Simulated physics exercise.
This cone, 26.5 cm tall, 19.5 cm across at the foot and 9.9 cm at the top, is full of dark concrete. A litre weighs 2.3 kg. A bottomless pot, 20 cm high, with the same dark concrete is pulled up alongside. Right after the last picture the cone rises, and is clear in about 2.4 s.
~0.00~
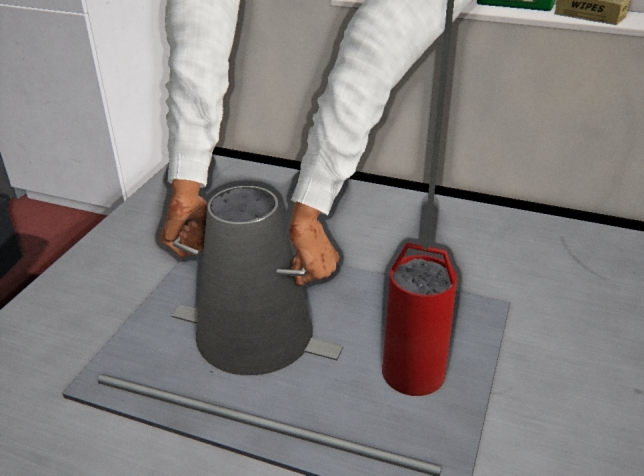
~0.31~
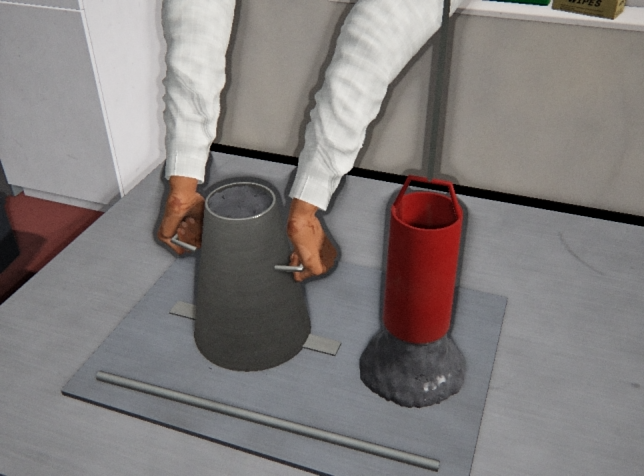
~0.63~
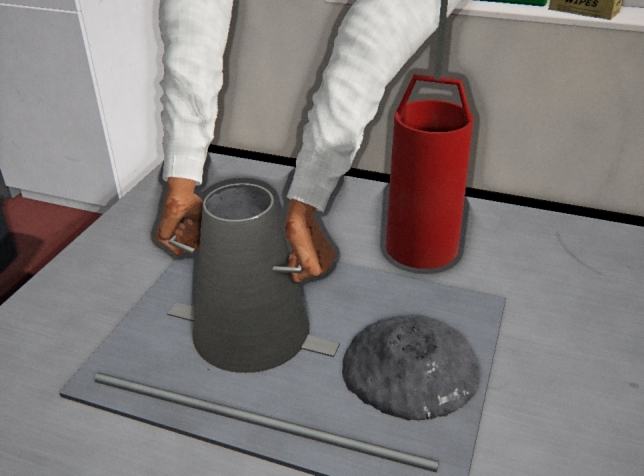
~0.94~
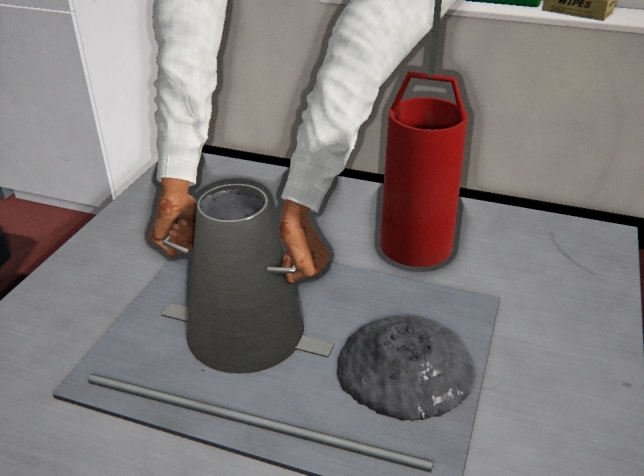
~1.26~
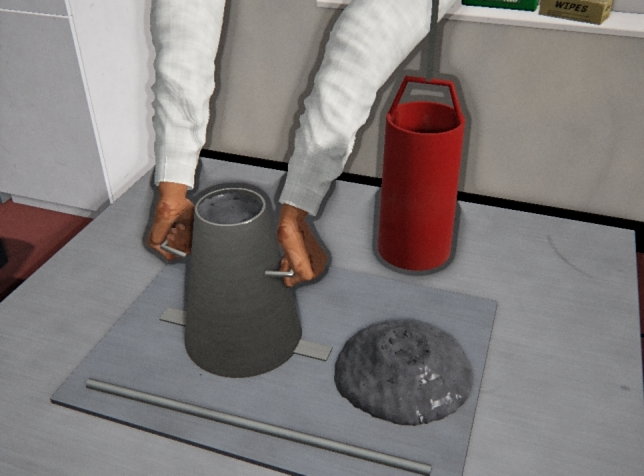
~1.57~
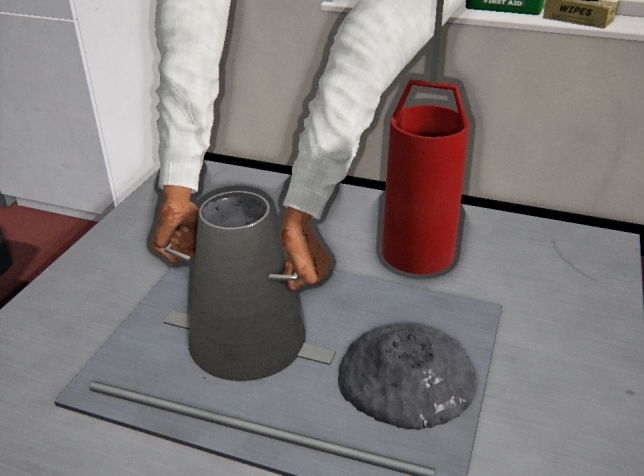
A red, open-ended pot full of dark concrete was lifted straight up, leaving a low, rounded heap on the board, while two hands held the handles of a grey cone beside it, which stayed put.
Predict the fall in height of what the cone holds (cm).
About 20 cm.
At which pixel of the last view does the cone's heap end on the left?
Near (136, 359).
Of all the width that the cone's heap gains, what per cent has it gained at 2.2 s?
Some 70 per cent.
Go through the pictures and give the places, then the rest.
In the first frame, middle of the pot's mouth at (423, 277), still down; middle of the cone's top at (243, 205), not yet moved.
In the second frame, middle of the pot's mouth at (427, 212), raised 10 cm; middle of the cone's top at (241, 202), not yet moved.
In the third frame, middle of the pot's mouth at (434, 118), raised 25 cm; the heap from the pot 5.8 cm high and 22 cm wide, top at (412, 345); middle of the cone's top at (239, 203), not yet moved.
In the fourth frame, middle of the pot's mouth at (428, 115), raised 25 cm; the heap from the pot 5.7 cm high and 22 cm wide, top at (407, 345); middle of the cone's top at (233, 203), not yet moved.
In the fifth frame, middle of the pot's mouth at (425, 119), raised 25 cm; the heap from the pot 5.7 cm high and 22 cm wide, top at (405, 349); middle of the cone's top at (231, 207), not yet moved.
In the sixth frame, middle of the pot's mouth at (429, 123), raised 25 cm; the heap from the pot 5.7 cm high and 22 cm wide, top at (409, 353); middle of the cone's top at (235, 211), not yet moved.
By 2.2 s, the cone is up 6.7 cm; the dark concrete has come down 15 cm to 12 cm and is 33 cm wide.
By 2.8 s, the cone is up 17 cm; the dark concrete has come down 20 cm to 6.7 cm and is 38 cm wide.
By 3.4 s, the cone is up 27 cm; the dark concrete has come down 20 cm to 6.6 cm and is 38 cm wide.
By 4.1 s, the cone is clear; the dark concrete has come down 20 cm to 6.6 cm and is 38 cm wide.
By 4.6 s, at rest, the cone is clear; the dark concrete has come down 20 cm to 6.5 cm and is 38 cm wide.
